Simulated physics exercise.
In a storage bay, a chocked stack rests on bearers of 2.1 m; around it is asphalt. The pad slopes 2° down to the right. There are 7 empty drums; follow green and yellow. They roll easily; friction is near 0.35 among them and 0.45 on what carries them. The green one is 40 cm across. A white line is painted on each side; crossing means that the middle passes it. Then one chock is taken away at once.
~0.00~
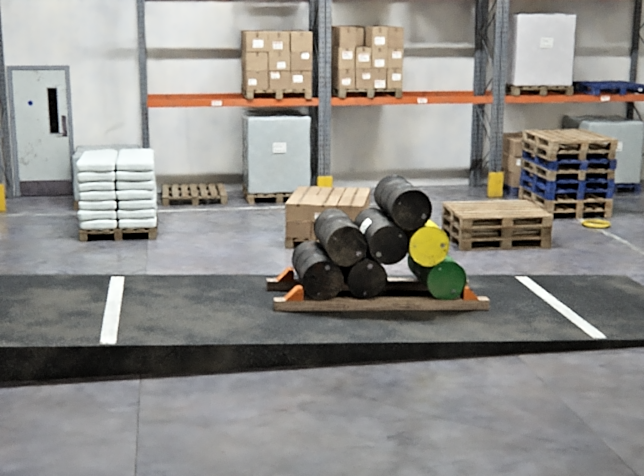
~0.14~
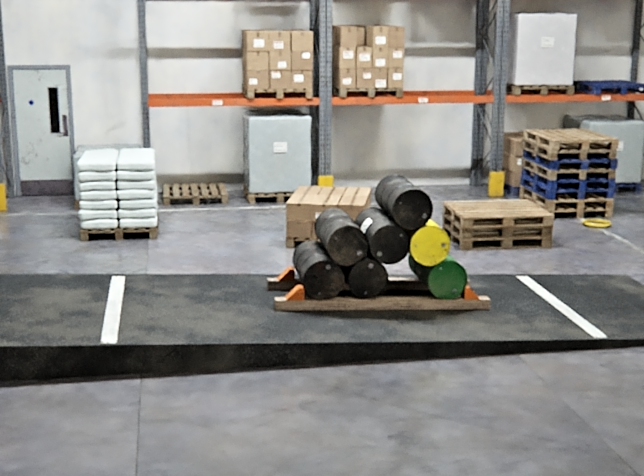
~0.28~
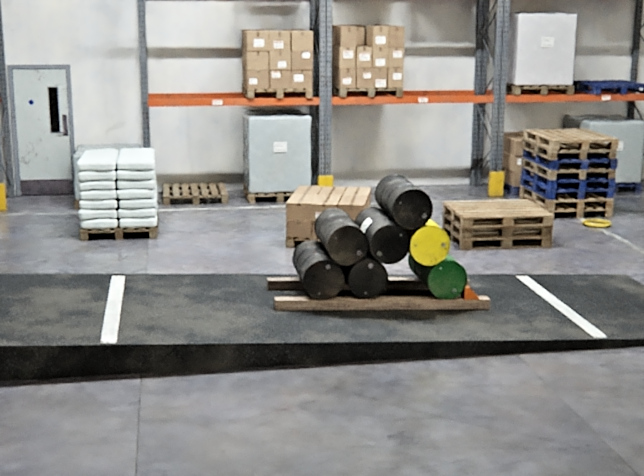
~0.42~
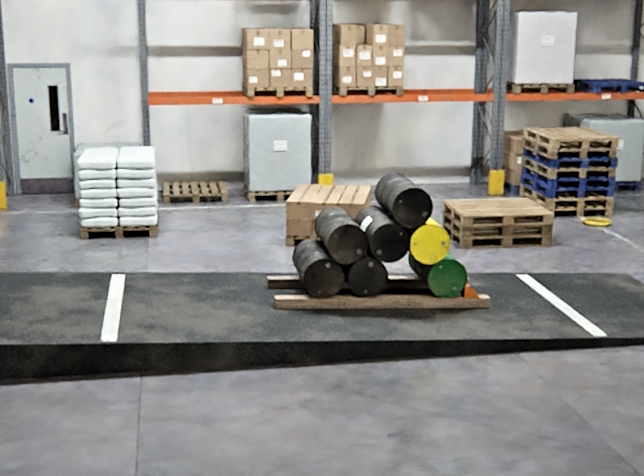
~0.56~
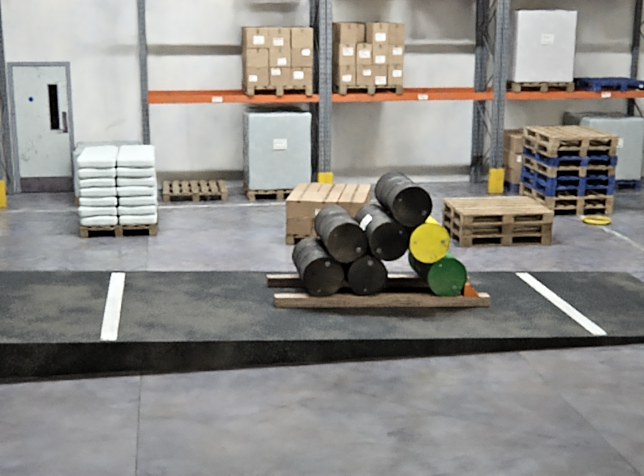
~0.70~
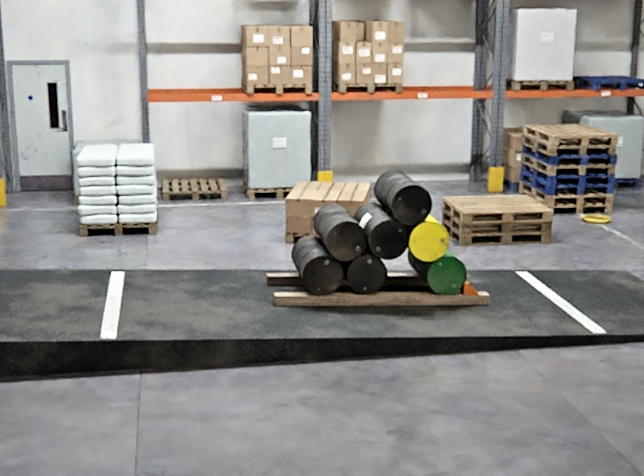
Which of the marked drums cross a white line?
The green one stops short; the yellow one stops short.
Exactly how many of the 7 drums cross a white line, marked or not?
The count is 0.
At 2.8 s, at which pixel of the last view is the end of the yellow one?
Near (398, 275).
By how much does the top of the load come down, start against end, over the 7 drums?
Roughly 35 cm.
After 1.6 s, green is on the bearers, 45 cm from the bearers' right end; yellow is up on others, 70 cm from the bearers' right end, rolling left; 0 past a line.
After 2.8 s, green is on the bearers, 50 cm from the bearers' right end; yellow is on the bearers, 95 cm from the bearers' right end; 0 past a line.
At rest (4.2 s), green is on the bearers, 45 cm from the bearers' right end; yellow is on the bearers, 90 cm from the bearers' right end; 0 past a line.
